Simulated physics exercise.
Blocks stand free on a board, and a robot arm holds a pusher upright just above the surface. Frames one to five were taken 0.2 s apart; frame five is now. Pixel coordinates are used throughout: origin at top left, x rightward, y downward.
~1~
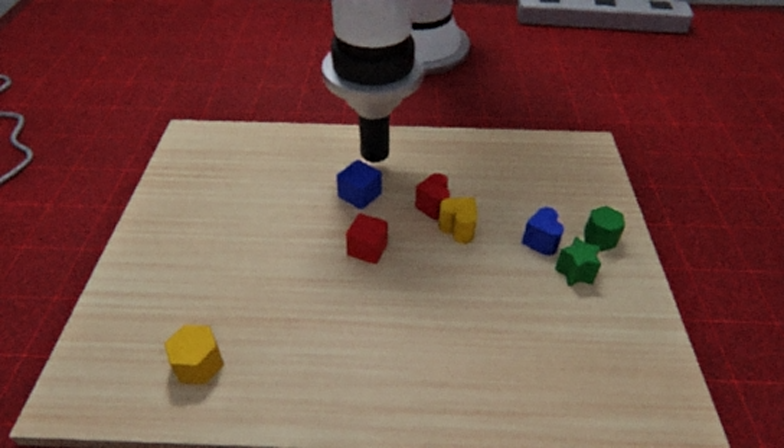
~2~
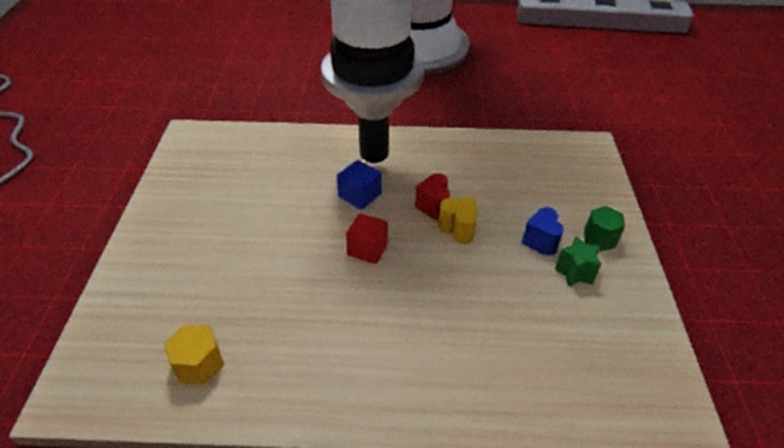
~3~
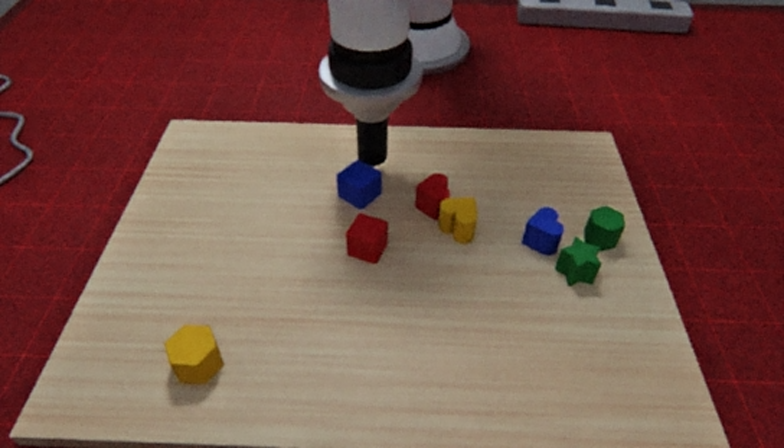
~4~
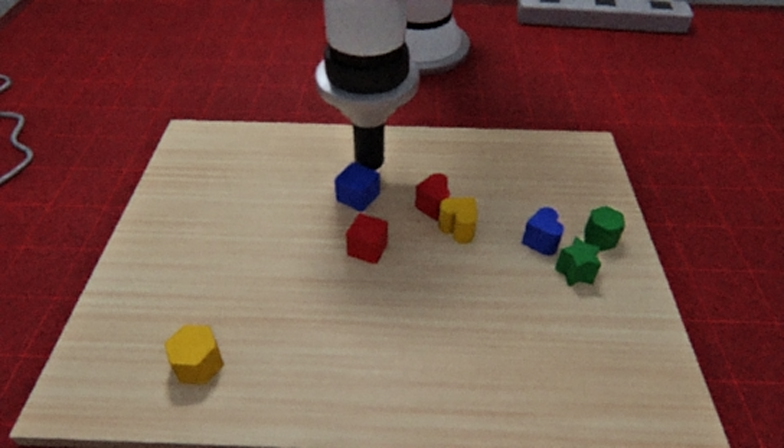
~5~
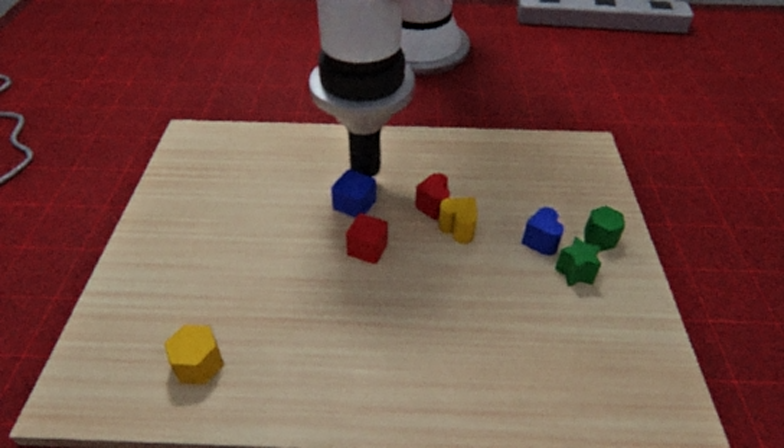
At first, a robot arm holds a black pusher upright just behind a blue block on a wooden board, with red, yellow, green and other blue blocks standing around it. The pusher edges slightly forward and left, then nudges the blue block a short way toward the viewer while the other blocks stay still.
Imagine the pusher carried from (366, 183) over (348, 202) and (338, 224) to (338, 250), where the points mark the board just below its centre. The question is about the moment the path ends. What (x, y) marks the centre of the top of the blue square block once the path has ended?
Around pixel (322, 255).
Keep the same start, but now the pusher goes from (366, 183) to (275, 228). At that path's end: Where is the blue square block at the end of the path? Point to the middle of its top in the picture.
It will end up at (335, 203).
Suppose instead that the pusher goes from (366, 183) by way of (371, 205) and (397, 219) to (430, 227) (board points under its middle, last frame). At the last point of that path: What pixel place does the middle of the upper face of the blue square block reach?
(348, 204)
On the path given first. One third of the way, pusher at (347, 188); blue square block at (341, 204), turned 25° anticlockwise.
Two thirds of the way, pusher at (336, 211); blue square block at (328, 228), turned 20° anticlockwise.
At the end, pusher at (337, 236); blue square block at (322, 255); red square block at (370, 231), turned 15° anticlockwise; red heart block still.
